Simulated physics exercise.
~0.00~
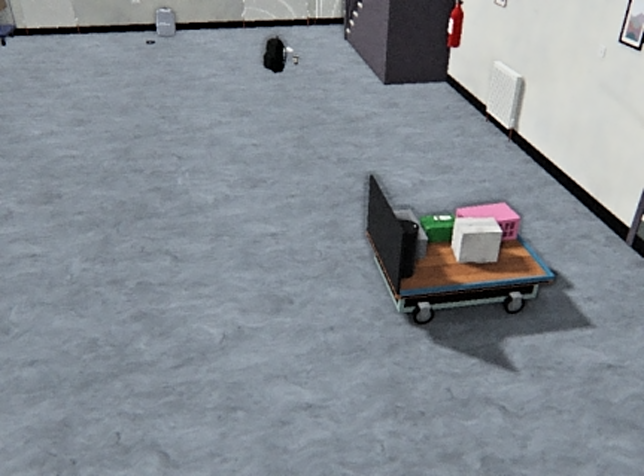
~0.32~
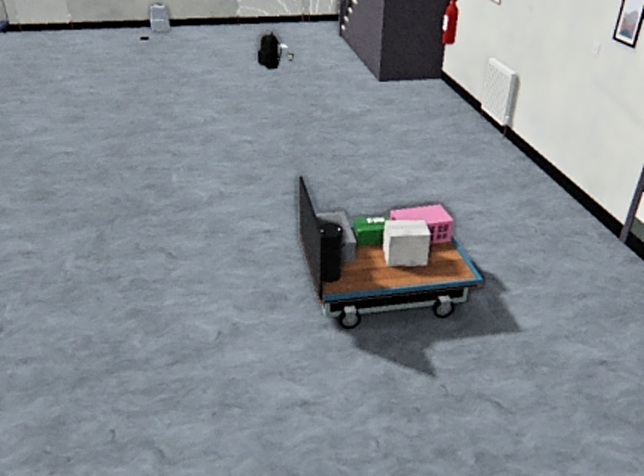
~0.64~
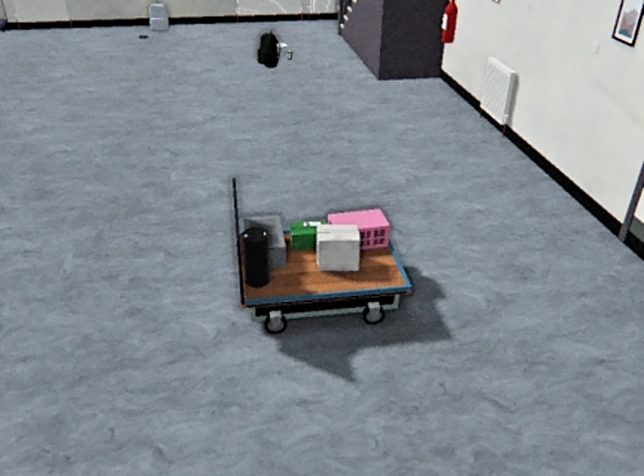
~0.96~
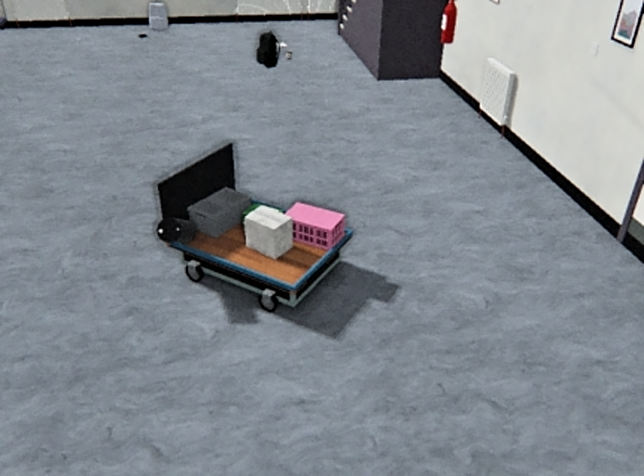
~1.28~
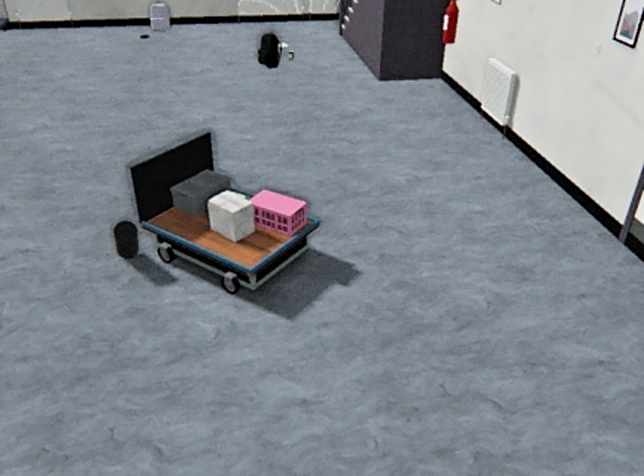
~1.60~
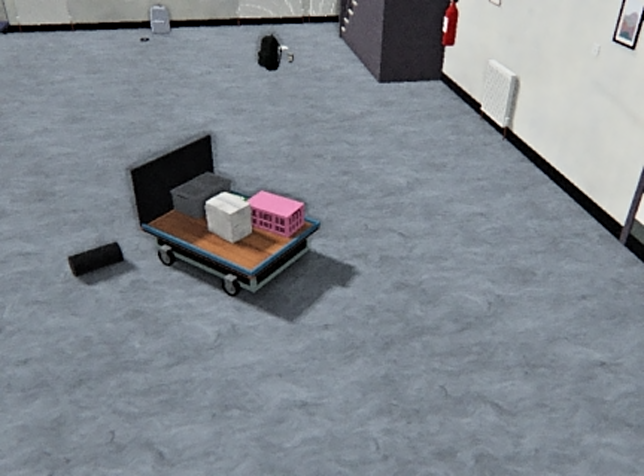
A loaded cart rolling left across a grey floor and turning, its black canister tipping off and ending on its side.
